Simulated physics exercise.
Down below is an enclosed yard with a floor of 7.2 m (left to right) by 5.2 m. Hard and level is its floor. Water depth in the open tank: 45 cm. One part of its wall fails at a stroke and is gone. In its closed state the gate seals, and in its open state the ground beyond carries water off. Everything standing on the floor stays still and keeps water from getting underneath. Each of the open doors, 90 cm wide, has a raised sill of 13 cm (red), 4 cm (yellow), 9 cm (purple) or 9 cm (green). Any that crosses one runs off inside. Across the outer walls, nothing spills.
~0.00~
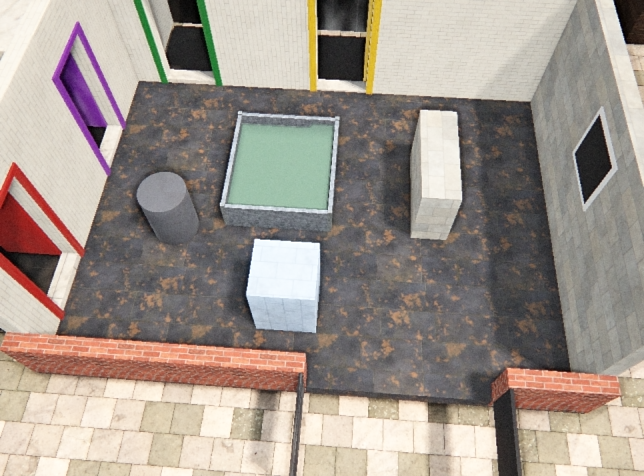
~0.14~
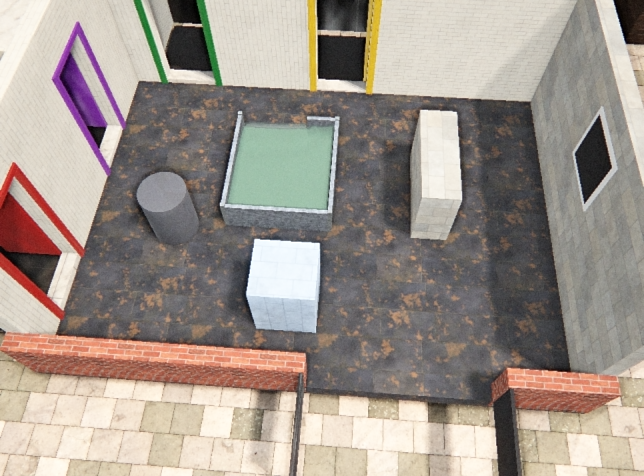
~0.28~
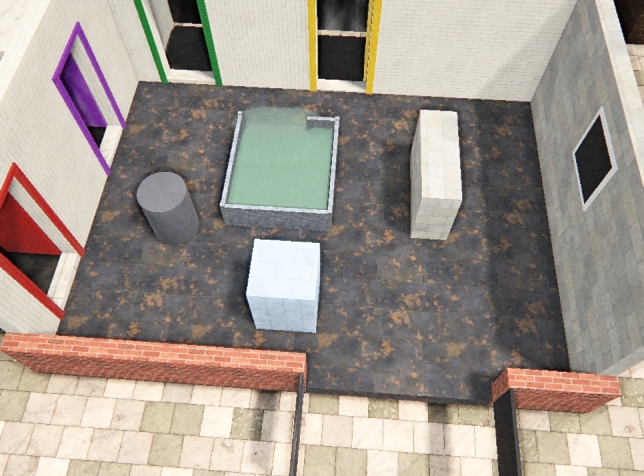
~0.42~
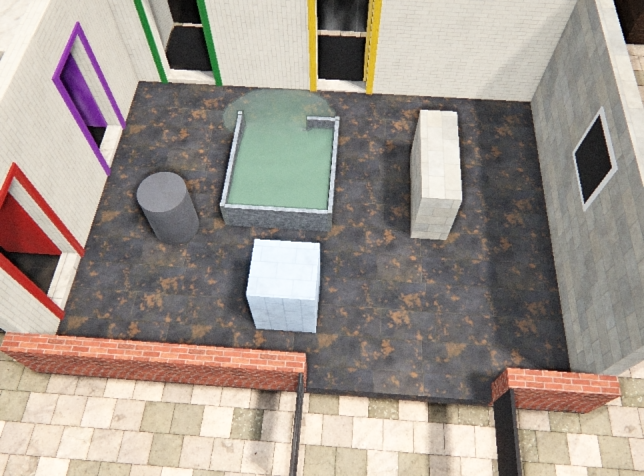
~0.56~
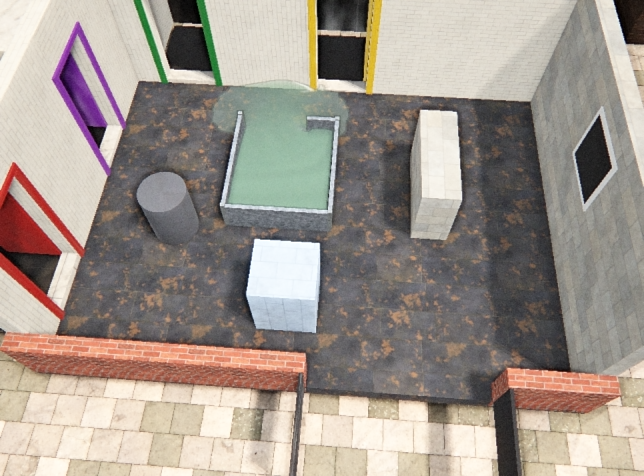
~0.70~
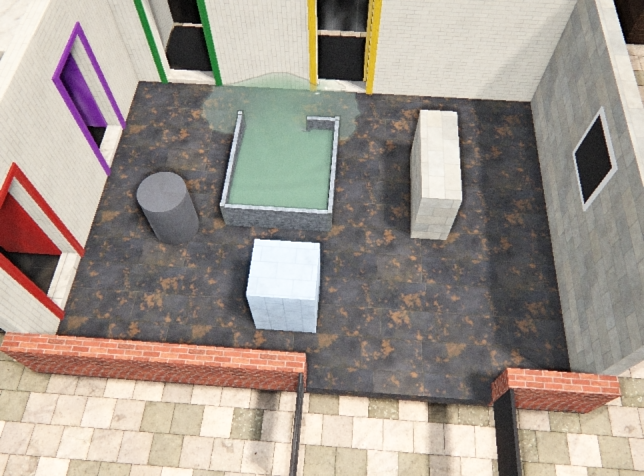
In an enclosed yard, an open tank's far wall vanishes and greenish water spreads out behind it.
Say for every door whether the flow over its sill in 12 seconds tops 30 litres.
At the red door the limit will not be crossed; at the yellow door the limit will be crossed; at the purple door the limit will not be crossed; at the green door the limit will not be crossed.
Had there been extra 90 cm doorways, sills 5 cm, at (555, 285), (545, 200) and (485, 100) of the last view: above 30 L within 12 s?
So, in the order given, it's shy of the mark, then shy of the mark, then shy of the mark.
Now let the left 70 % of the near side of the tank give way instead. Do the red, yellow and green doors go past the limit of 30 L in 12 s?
Against that limit: Red under, yellow not over, green below.
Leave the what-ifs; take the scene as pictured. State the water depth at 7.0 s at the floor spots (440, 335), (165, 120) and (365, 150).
Roughly 0, 6, 1 cm.
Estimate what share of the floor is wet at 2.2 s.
Near 20 per cent is wet.
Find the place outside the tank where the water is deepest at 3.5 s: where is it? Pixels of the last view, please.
The spot is near (135, 94) in the last view.
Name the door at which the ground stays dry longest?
The red door.
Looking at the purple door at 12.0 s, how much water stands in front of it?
I'd say close to 3.5 cm.
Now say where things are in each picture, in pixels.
In the first frame, the open tank at (283, 163) is whole and still, 45 cm deep.
In the second frame, water pours out on the open tank's far side and has run 0.6 m, to a hidden place; typically 5 cm deep outside, 45 cm at the open tank's back.
In the third frame, the front is at (314, 116), 0.8 m from the gap on the open tank's far side; 0.7 m2 of floor is under water; 45 cm left at the back of the open tank.
In the fourth frame, the front is at (303, 93), 1.1 m from the gap on the open tank's far side; 1.5 m2 of floor is under water; 45 cm left at the back of the open tank.
In the fifth frame, water pours out on the open tank's far side and has run 1.5 m, to (333, 92); typically 7 cm deep outside, 44 cm at the open tank's back.
In the sixth frame, water pours out on the open tank's far side and has run 1.7 m, to (219, 86); typically 7 cm deep outside, 40 cm at the open tank's back.
After 1.4 s water covers 10 % of the floor and is deepest (32 cm) near (273, 94); red door not reached, yellow door 11 cm at the sill, 11 L in, purple door not reached, green door 10 cm at the sill, 0 L in.
After 2.2 s water covers 20 % of the floor and is deepest (27 cm) near (273, 94); red door not reached, yellow door 11 cm at the sill, 33 L in, purple door 4 cm at the sill, 0 L in, green door 12 cm at the sill, 2 L in.
After 3.5 s water covers 35 % of the floor and is deepest (18 cm) near (135, 94); red door 2 cm at the sill, 0 L in, yellow door 8 cm at the sill, 57 L in, purple door 10 cm at the sill, 1 L in, green door 8 cm at the sill, 6 L in.
After 7.0 s water covers 70 % of the floor and is deepest (10 cm) near (63, 314); red door 6 cm at the sill, 0 L in, yellow door 5 cm at the sill, 77 L in, purple door 6 cm at the sill, 3 L in, green door 7 cm at the sill, 9 L in.
After 12.0 s water covers 90 % of the floor and is deepest (6 cm) near (205, 362); red door 5 cm at the sill, 0 L in, yellow door 2 cm at the sill, 78 L in, purple door 3 cm at the sill, 3 L in, green door 4 cm at the sill, 9 L in.
